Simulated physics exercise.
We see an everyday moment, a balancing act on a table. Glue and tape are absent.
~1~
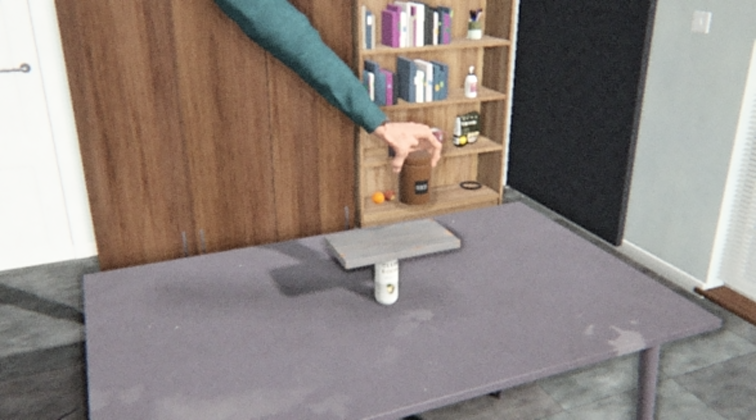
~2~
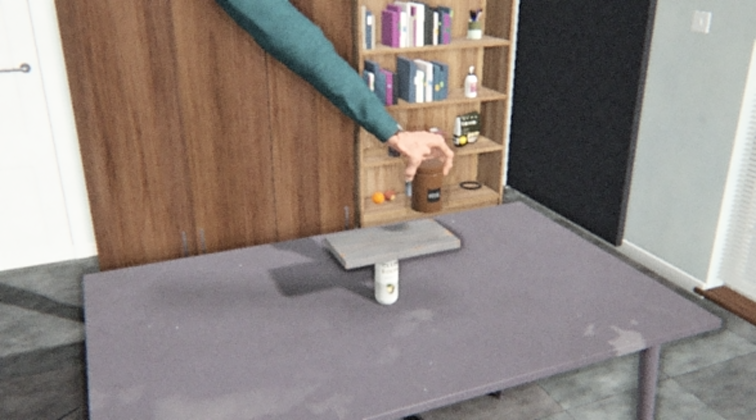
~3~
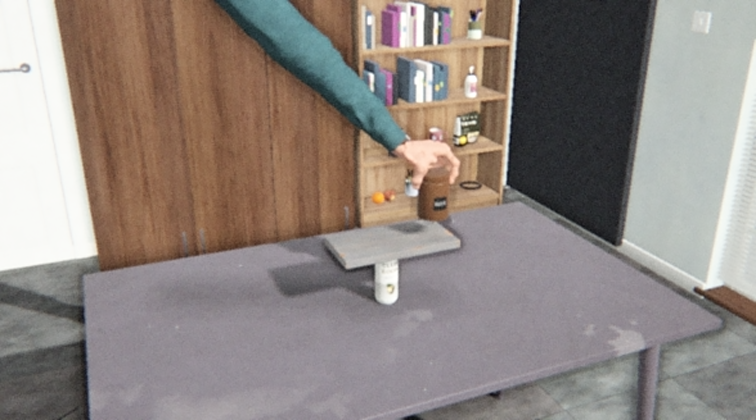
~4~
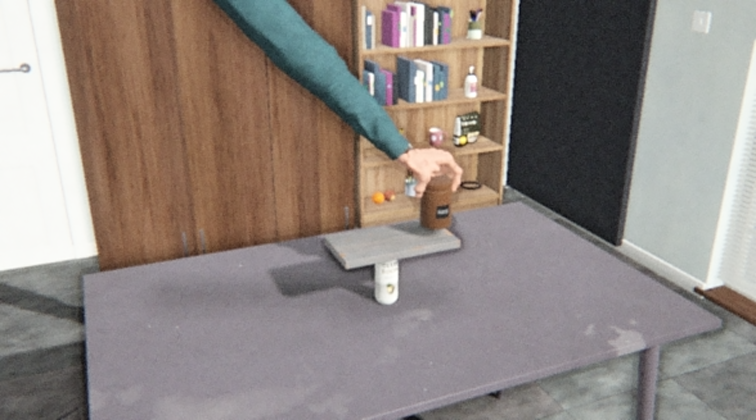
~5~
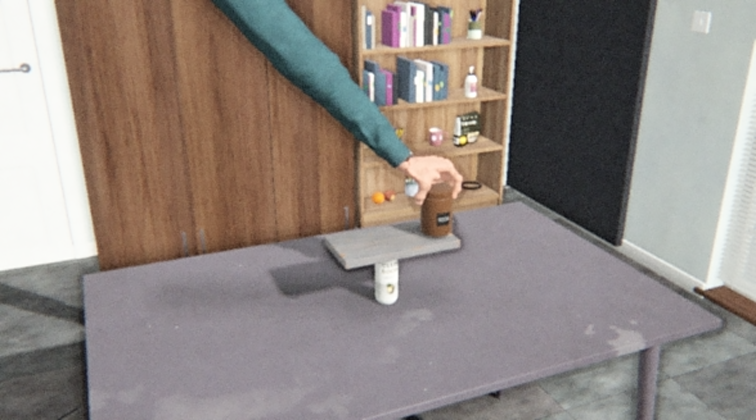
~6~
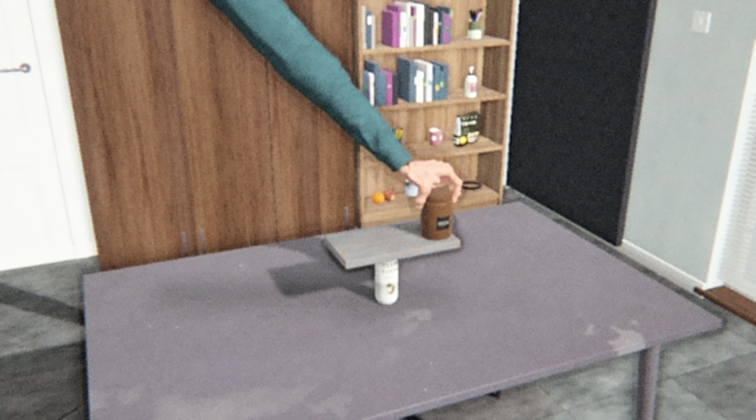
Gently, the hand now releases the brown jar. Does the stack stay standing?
Well, once it's let go, not everything stays put there.
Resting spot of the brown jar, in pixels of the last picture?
Near (480, 276).
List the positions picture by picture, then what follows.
In the first picture, still above its spot; brown jar (415, 177); white can (386, 274).
In the second picture, still above its spot; brown jar (427, 186); white can (386, 274).
In the third picture, still above its spot; brown jar (433, 194); white can (386, 274).
In the fourth picture, still above its spot; brown jar (436, 202); white can (386, 274).
In the fifth picture, still above its spot; brown jar (437, 209); white can (386, 274).
In the sixth picture, in place under the hand; brown jar (436, 213); white can (386, 274).
Then, 0.30 s on from there, brown jar now fallen; grey board turned 41° from how it was put.
Then, 0.40 s on from there, grey board turned 66° from how it was put.
Then, 0.70 s on from there, grey board now fallen; white can turned 55° from how it was put.
Then, 0.80 s on from there, white can now fallen.
In the end, fallen, brown jar, white can and grey board. At the end, from the last picture's camera, brown jar near (480, 276). The stack gives way.
